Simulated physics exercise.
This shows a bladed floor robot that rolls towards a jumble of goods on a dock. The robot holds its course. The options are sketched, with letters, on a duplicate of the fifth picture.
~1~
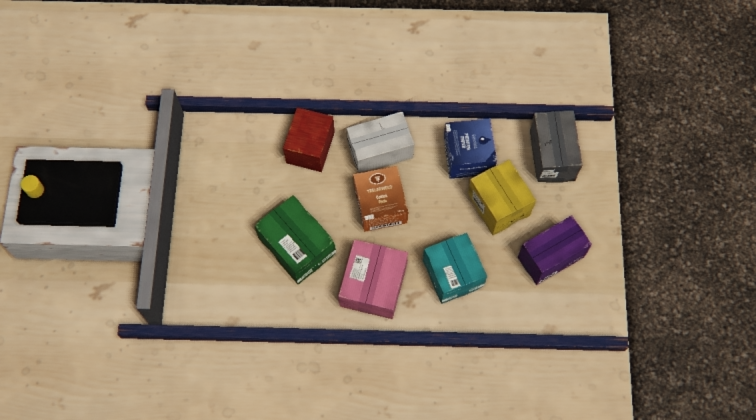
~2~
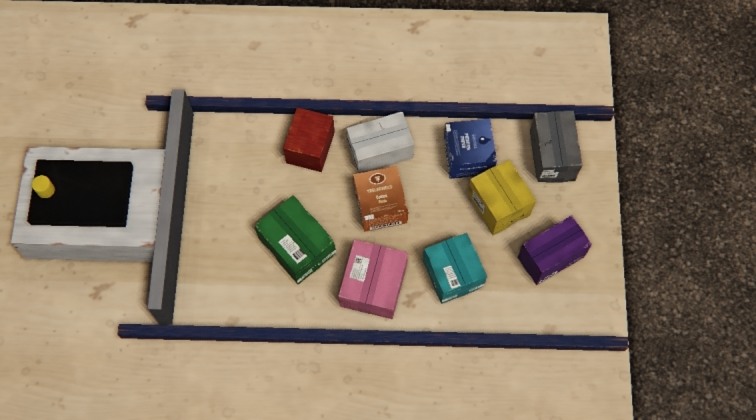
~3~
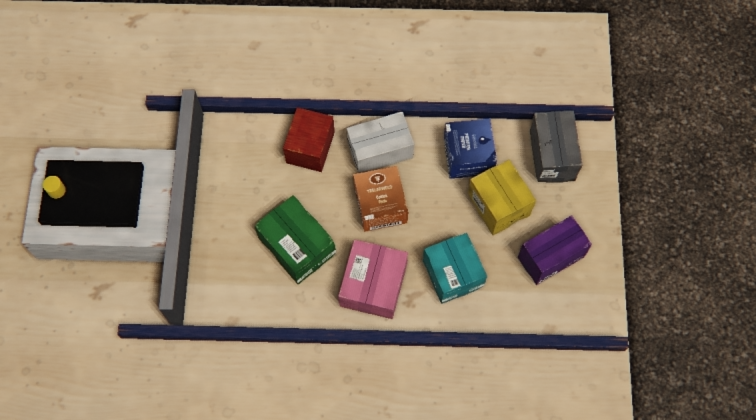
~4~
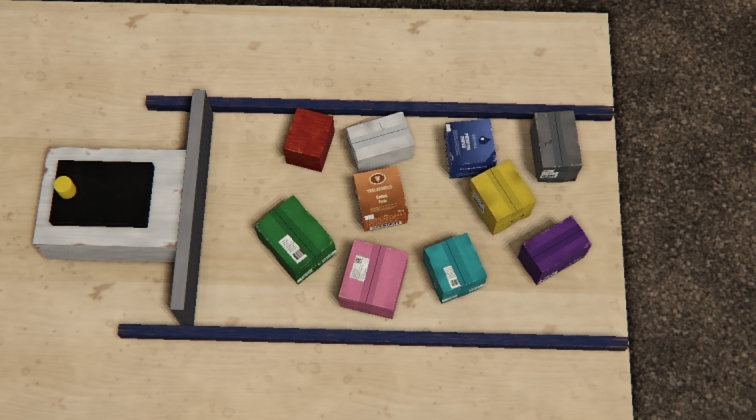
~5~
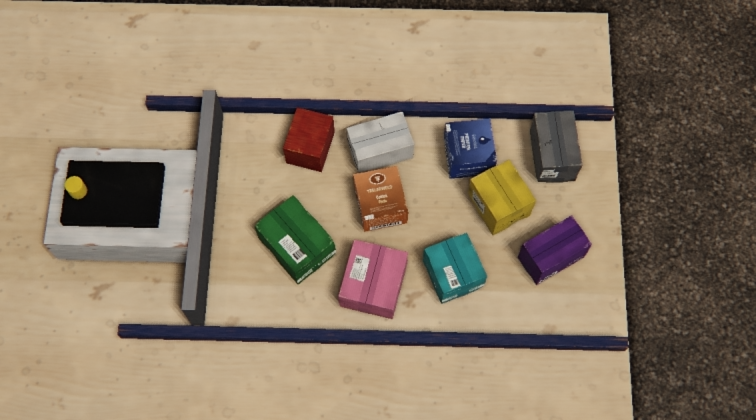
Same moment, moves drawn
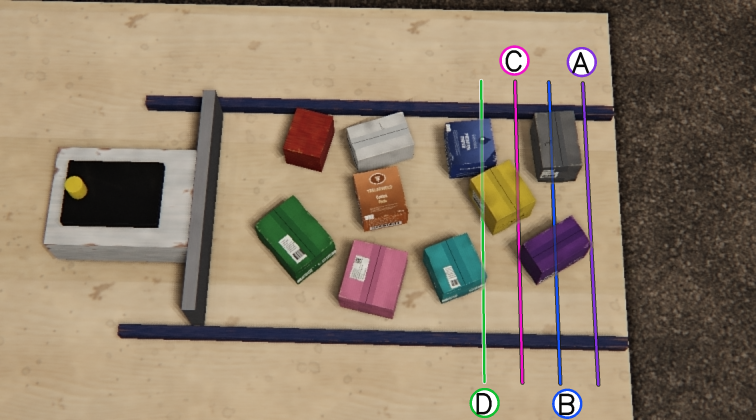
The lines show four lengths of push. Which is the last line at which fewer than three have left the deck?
Stop at D.
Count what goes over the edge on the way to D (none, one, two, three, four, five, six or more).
One.
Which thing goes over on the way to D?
It is the grey parcel.
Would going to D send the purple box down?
By then, no.
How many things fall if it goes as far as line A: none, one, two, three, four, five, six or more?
In all, six or more.
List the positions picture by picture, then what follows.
In the first picture, pink parcel (373, 279); white parcel (380, 143); blue box (470, 149).
In the second picture, robot (88, 193); grey parcel (556, 147).
In the third picture, robot (98, 193); yellow parcel (501, 198).
In the fourth picture, robot (110, 193); red crate (310, 140).
In the fifth picture, robot (121, 193); purple box (554, 250); pink parcel (373, 279); white parcel (380, 143).
On the copy, A at (590, 225); B at (554, 225); C at (518, 224); D at (483, 223).
On D. First, robot (221, 196); red crate (332, 139); white parcel (386, 144).
Then, robot (323, 198); grey parcel (572, 149); blue box (529, 149).
Finally, robot (402, 200); grey parcel over the edge; purple box (614, 244); one fallen.
By contrast, A drops seven; B drops six; C drops four.
